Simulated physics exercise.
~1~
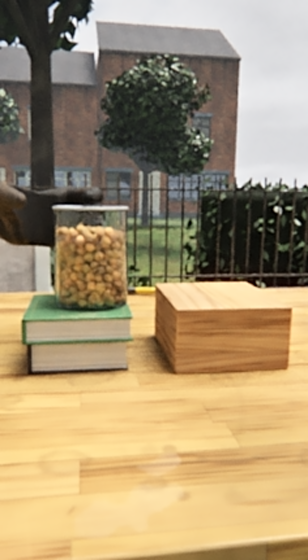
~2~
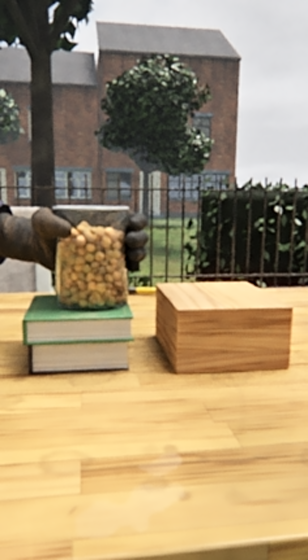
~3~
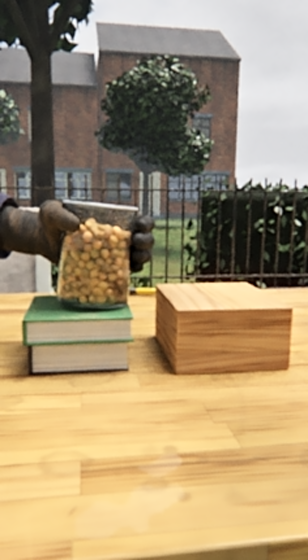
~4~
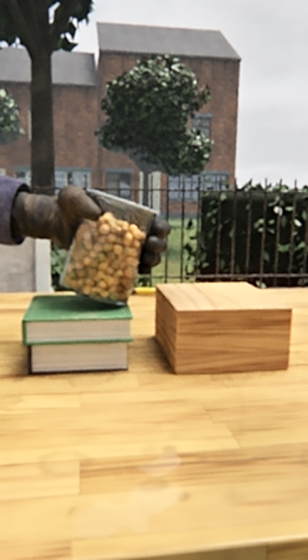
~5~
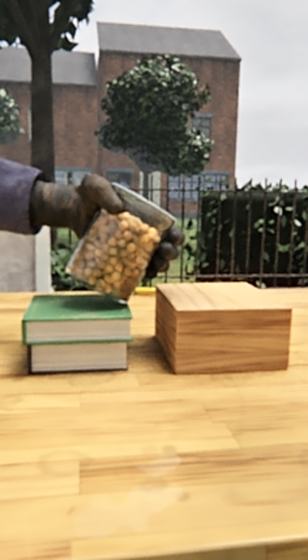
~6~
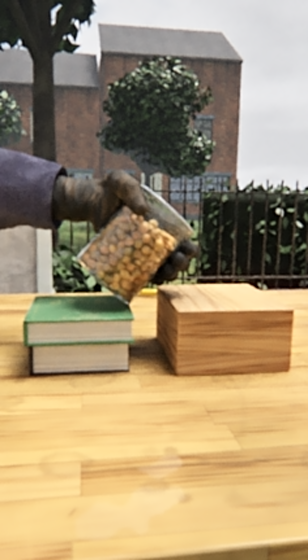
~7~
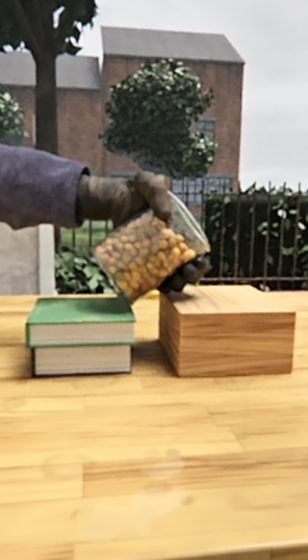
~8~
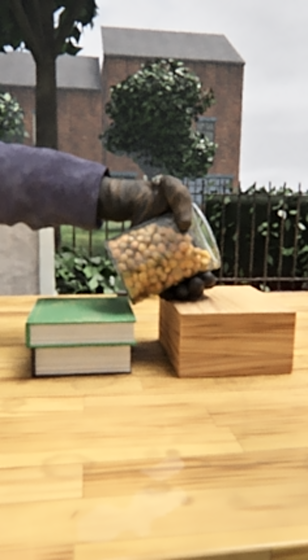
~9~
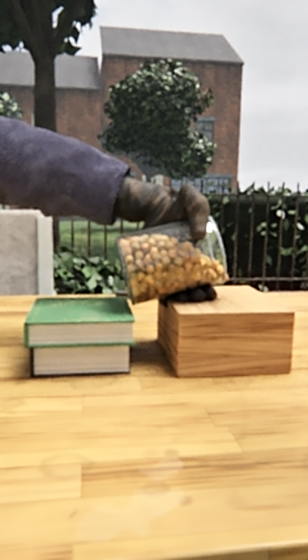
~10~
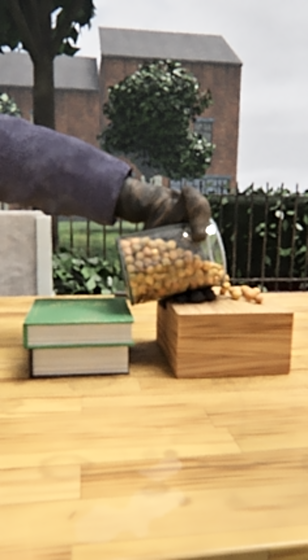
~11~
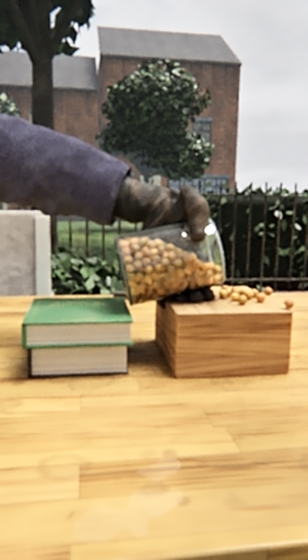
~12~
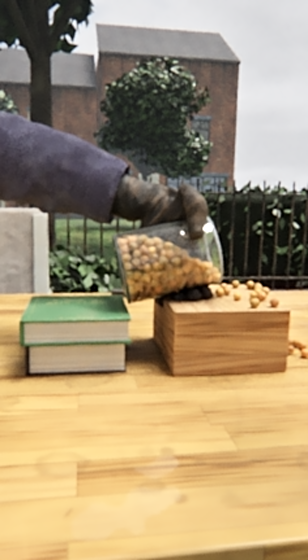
Glass of round wooden beads being lifted off green books and tipped onto a wooden block by gloved hand, some beads spilling out.
